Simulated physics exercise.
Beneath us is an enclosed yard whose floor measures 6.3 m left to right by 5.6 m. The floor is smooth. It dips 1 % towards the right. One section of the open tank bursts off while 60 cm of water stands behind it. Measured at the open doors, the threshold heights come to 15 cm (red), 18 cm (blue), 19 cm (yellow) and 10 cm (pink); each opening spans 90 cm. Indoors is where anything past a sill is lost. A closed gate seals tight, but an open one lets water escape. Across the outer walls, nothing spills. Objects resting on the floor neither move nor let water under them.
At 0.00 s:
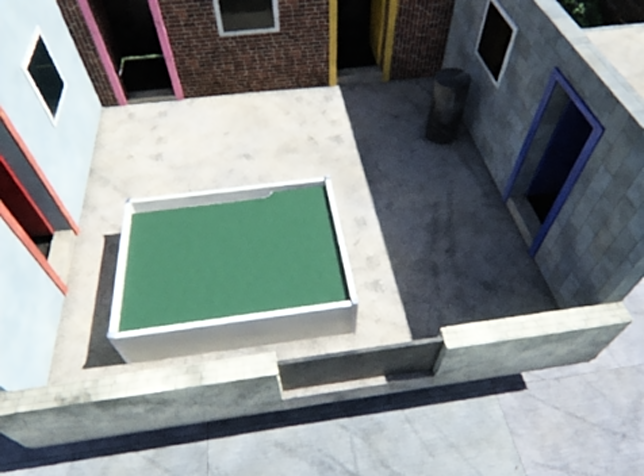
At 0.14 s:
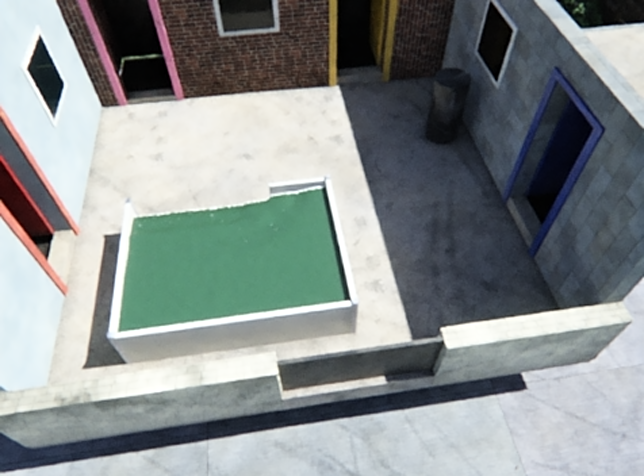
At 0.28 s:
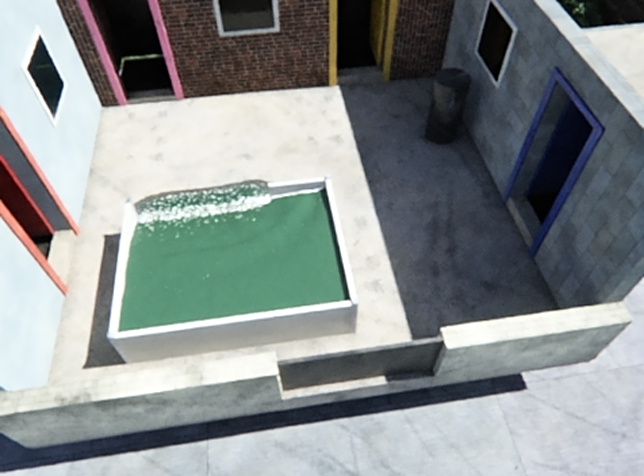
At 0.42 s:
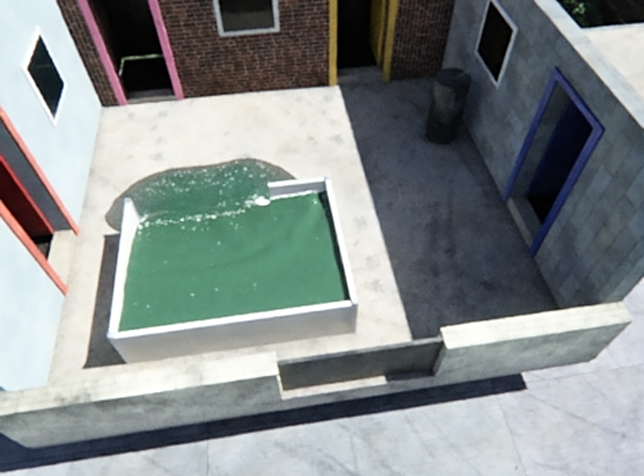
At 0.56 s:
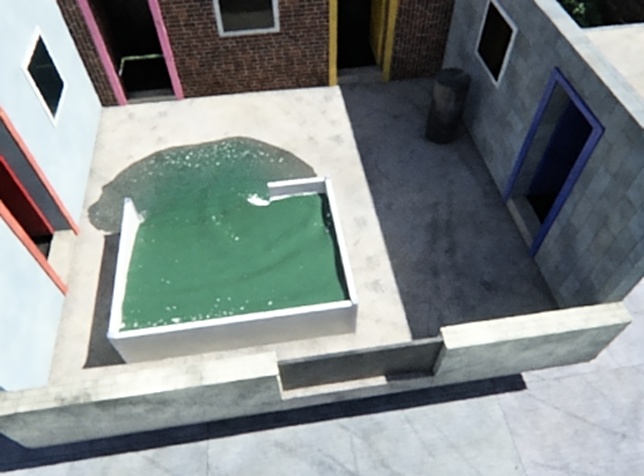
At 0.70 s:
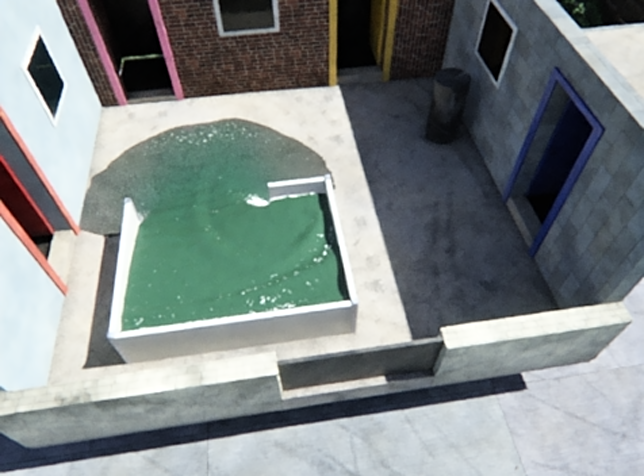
A white-walled open tank of green water sits in an enclosed pale yard, seen steadily from high above. Pink and yellow doorways stand in the brick wall at the back, red on the left and blue on the right, near a dark barrel. The tank's far side gives way, and foaming water pours through the gap, spreading across the floor in a widening rounded sheet.
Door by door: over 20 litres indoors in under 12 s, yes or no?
Red door: No, blue door: No, yellow door: No, pink door: Yes.
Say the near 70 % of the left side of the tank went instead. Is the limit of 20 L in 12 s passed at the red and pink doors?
Red: Beyond limit; pink: Beyond limit.
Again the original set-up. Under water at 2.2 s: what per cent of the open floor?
Close to 40 in a hundred parts are wet.
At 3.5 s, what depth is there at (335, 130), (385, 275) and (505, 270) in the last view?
The depths come out at 4, 0 and 0 centimetres, in the order listed.
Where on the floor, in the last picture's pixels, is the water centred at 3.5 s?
At roughly (237, 175).
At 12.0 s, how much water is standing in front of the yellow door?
Roughly 9.5 centimetres.
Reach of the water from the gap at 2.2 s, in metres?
I'd say close to 4.8 m.
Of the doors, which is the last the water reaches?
That's the blue door.
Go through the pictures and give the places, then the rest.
The first picture shows the open tank at (233, 252) is whole and still, 60 cm deep.
In the second picture, water pours out on the open tank's far side and has run 1.0 m, to a hidden place; typically 5 cm deep outside, 60 cm at the open tank's back.
In the third picture, water pours out on the open tank's far side and has run 1.2 m, to a hidden place; typically 10 cm deep outside, 60 cm at the open tank's back.
In the fourth picture, the front is at (129, 194), 1.5 m from the gap on the open tank's far side; 2.8 m2 of floor is under water; 60 cm left at the back of the open tank.
In the fifth picture, the front is at (235, 140), 1.9 m from the gap on the open tank's far side; 4.5 m2 of floor is under water; 55 cm left at the back of the open tank.
In the sixth picture, water pours out on the open tank's far side and has run 2.4 m, to (238, 121); typically 6 cm deep outside, 50 cm at the open tank's back.
After 1.4 s water covers 35 % of the floor and is deepest (36 cm) near (203, 98); red door not reached, blue door not reached, yellow door not reached, pink door 11 cm at the sill, 7 L in.
After 2.2 s water covers 40 % of the floor and is deepest (45 cm) near (113, 106); red door not reached, blue door not reached, yellow door 11 cm at the sill, 0 L in, pink door 30 cm at the sill, 88 L in.
After 3.5 s water covers 50 % of the floor and is deepest (27 cm) near (163, 101); red door 2 cm at the sill, 0 L in, blue door not reached, yellow door 8 cm at the sill, 0 L in, pink door 25 cm at the sill, 261 L in.
After 7.0 s water covers 85 % of the floor and is deepest (22 cm) near (442, 81); red door 6 cm at the sill, 0 L in, blue door 10 cm at the sill, 0 L in, yellow door 15 cm at the sill, 0 L in, pink door 11 cm at the sill, 349 L in.
After 12.0 s water covers 100 % of the floor and is deepest (16 cm) near (565, 323); red door 5 cm at the sill, 0 L in, blue door 15 cm at the sill, 0 L in, yellow door 9 cm at the sill, 0 L in, pink door 5 cm at the sill, 351 L in.
